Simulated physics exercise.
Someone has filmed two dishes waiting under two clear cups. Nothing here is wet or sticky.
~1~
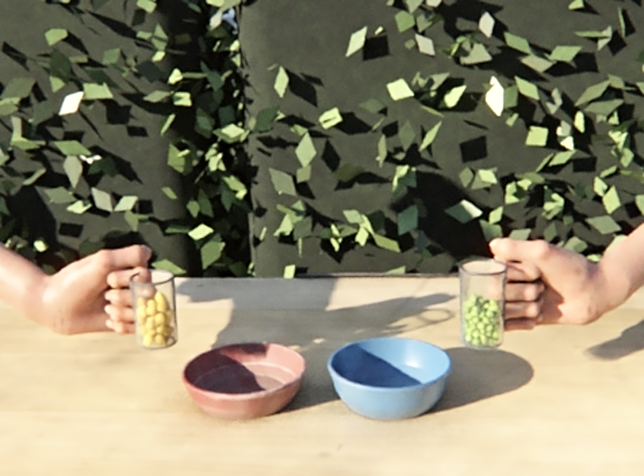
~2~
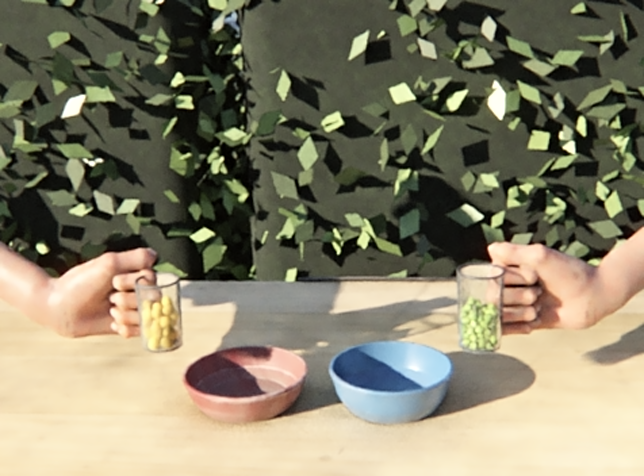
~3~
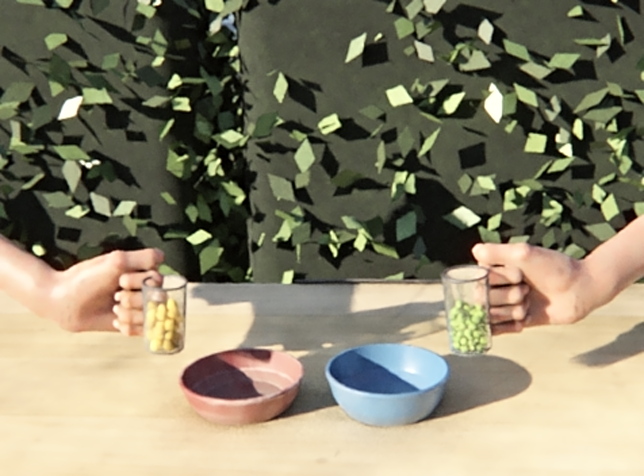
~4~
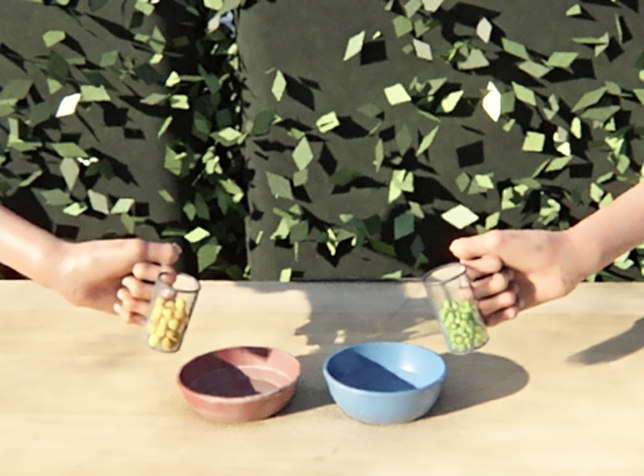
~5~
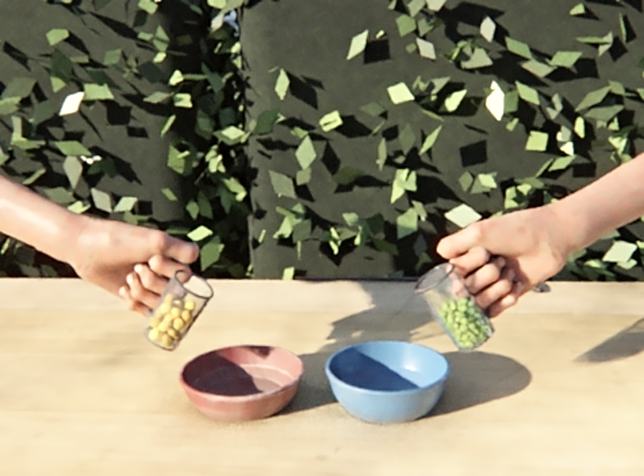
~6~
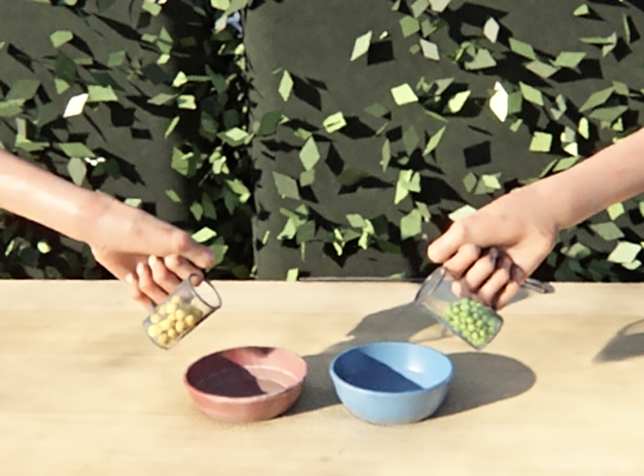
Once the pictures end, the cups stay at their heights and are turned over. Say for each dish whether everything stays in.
On the left the dish holds every piece, on the right it holds every piece.
Then, 0.38 s on from there, left, the whole lot still in the cup; right, the whole lot still in the cup.
Then, 0.78 s on from there, left, all but a few still in the cup, only a few in the dish; right, all but a few still in the cup, only a few in the air.
Then, 1.25 s on from there, left, only a few still in the cup, all but a few in the dish, a little in the air; right, the whole lot in the dish.
In the end, left, the whole lot in the dish, none at all outside the dish; right, the whole lot in the dish, none at all outside the dish.
